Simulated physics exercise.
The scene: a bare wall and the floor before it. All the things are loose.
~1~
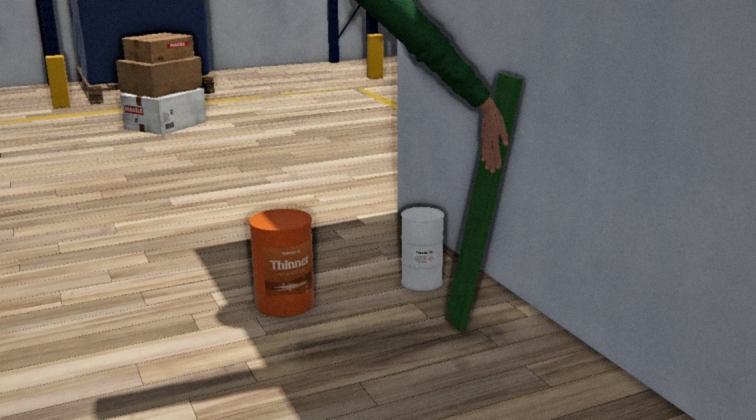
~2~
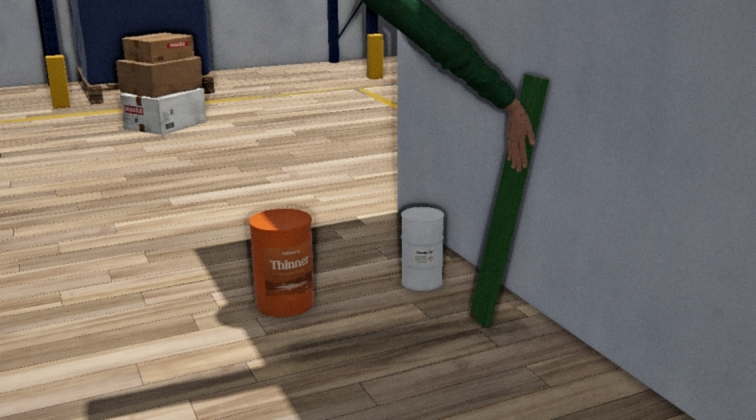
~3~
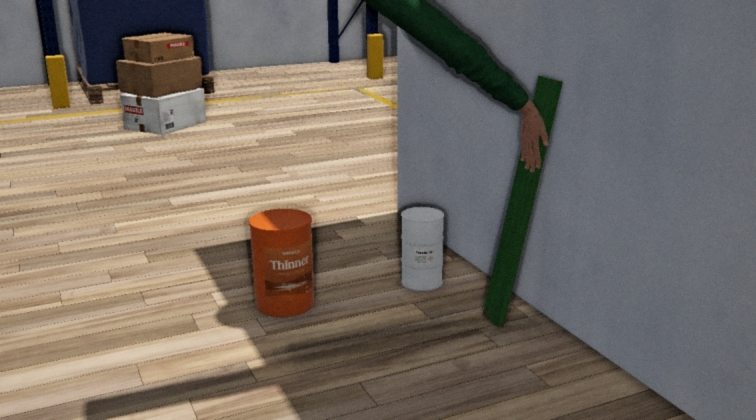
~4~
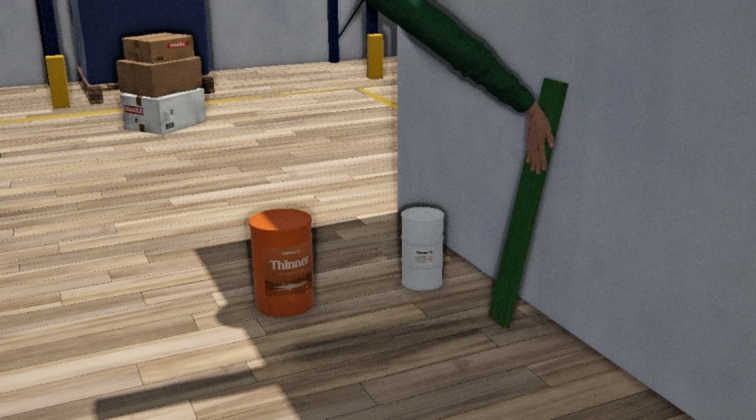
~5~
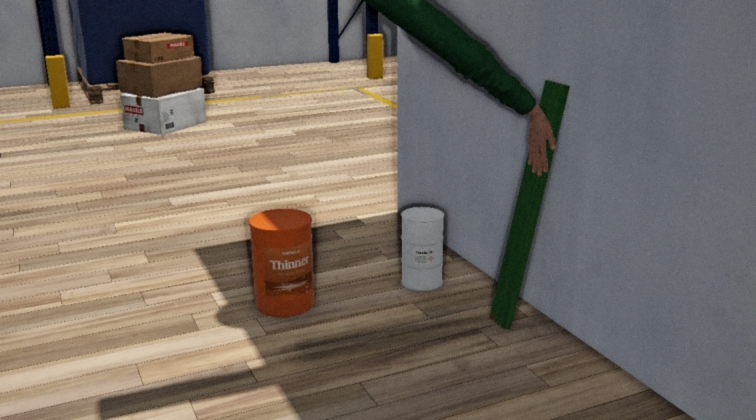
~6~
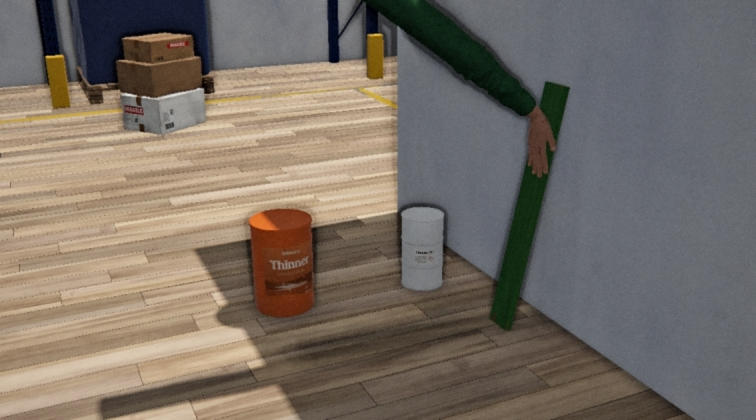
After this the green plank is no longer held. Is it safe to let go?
The plank holds.
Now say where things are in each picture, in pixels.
The first frame shows on its way; green plank (482, 206); orange pail (283, 262).
The second frame shows on its way; green plank (507, 204); orange pail (283, 262).
The third frame shows on its way; green plank (521, 205); orange pail (283, 262).
The fourth frame shows on its way; green plank (526, 206); orange pail (283, 262).
The fifth frame shows propped up under the hand; green plank (528, 208); orange pail (283, 262).
The sixth frame shows propped up under the hand; green plank (527, 209); orange pail (283, 262).
Then, 0.20 s later than the last frame, all is still.
Then, 0.50 s later than the last frame, green plank resting near (528, 209).
When it is over, all 3 as before. End places, in pixels of the last picture, green plank near (528, 209). The plank remains leaning.
